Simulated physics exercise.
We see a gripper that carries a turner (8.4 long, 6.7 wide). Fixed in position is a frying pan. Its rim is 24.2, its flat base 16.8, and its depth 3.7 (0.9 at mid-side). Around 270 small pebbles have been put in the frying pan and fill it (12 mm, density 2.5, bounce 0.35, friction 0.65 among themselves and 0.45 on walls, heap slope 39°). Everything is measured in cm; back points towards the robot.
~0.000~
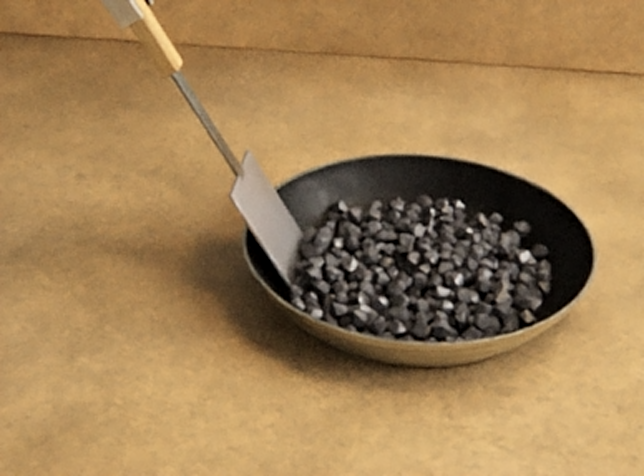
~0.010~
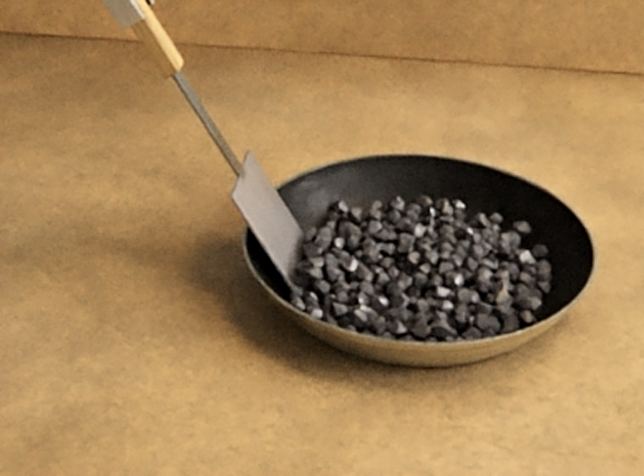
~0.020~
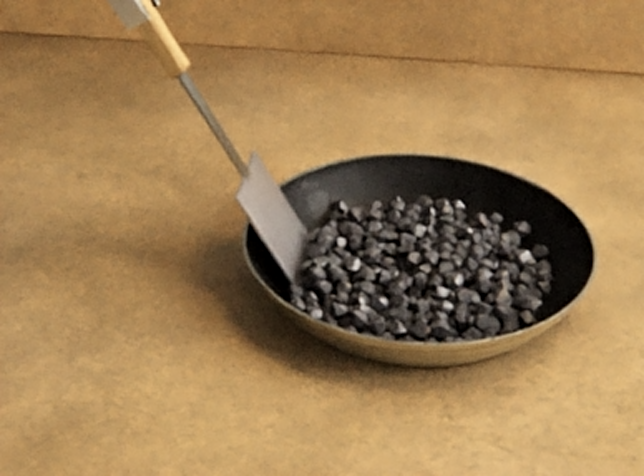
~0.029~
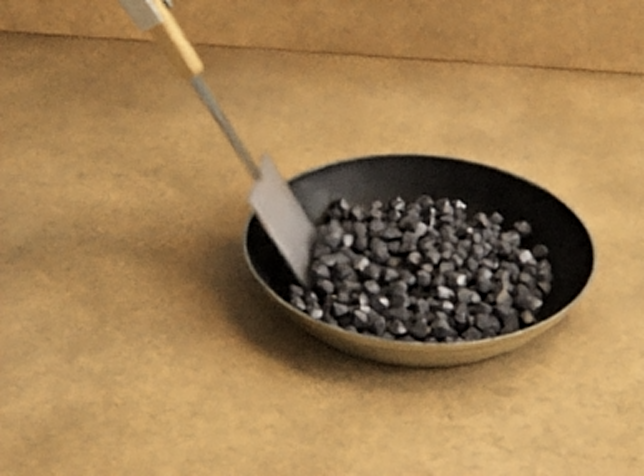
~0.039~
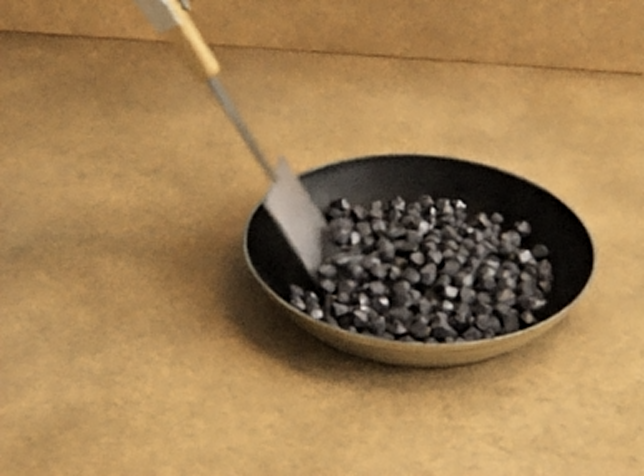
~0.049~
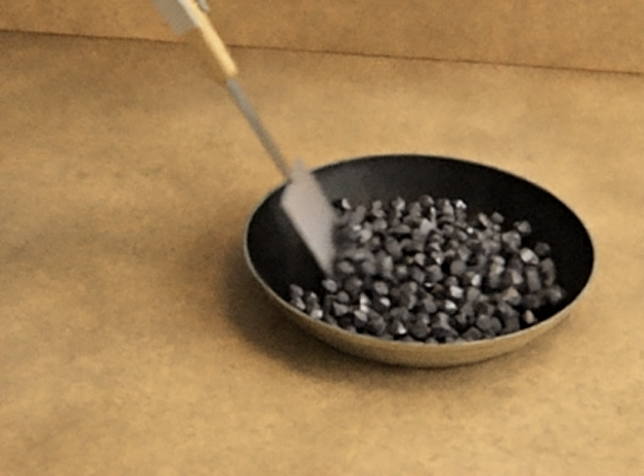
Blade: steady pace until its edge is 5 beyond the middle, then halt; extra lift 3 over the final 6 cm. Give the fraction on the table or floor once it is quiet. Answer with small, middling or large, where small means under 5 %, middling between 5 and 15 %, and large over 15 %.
It is middling.
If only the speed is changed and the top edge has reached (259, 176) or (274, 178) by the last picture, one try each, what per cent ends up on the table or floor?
Estimates: Near 0 %, near 5 %.
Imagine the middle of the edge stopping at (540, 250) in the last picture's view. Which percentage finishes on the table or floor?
I'd put it near 25 per cent.
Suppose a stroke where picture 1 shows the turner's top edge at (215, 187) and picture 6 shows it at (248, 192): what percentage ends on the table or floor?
Some 5 per cent.
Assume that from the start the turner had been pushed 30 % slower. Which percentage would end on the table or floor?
Estimated result: Some 5 %.
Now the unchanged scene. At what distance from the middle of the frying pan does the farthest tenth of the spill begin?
Some 40 cm from the centre.
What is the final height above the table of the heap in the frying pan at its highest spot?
4.5 cm.
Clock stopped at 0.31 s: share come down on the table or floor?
Share at that moment: Roughly 8 %.
By 0.07 s, sloping 60°, highest piece 5 above the table; 271 in the frying pan.
By 0.10 s, sloping 60°, highest piece 6 above the table; 270 in the frying pan, 1 on the blade or in flight.
By 0.31 s, sloping 60°, highest piece 4 above the table; 248 in the frying pan, 23 on the table or floor.
By 1.36 s, sloping 60°, highest piece 4 above the table; 247 in the frying pan, 24 on the table or floor.
Final count, 247 in the frying pan, 24 on the table or floor. That is 9 % on the table or floor.
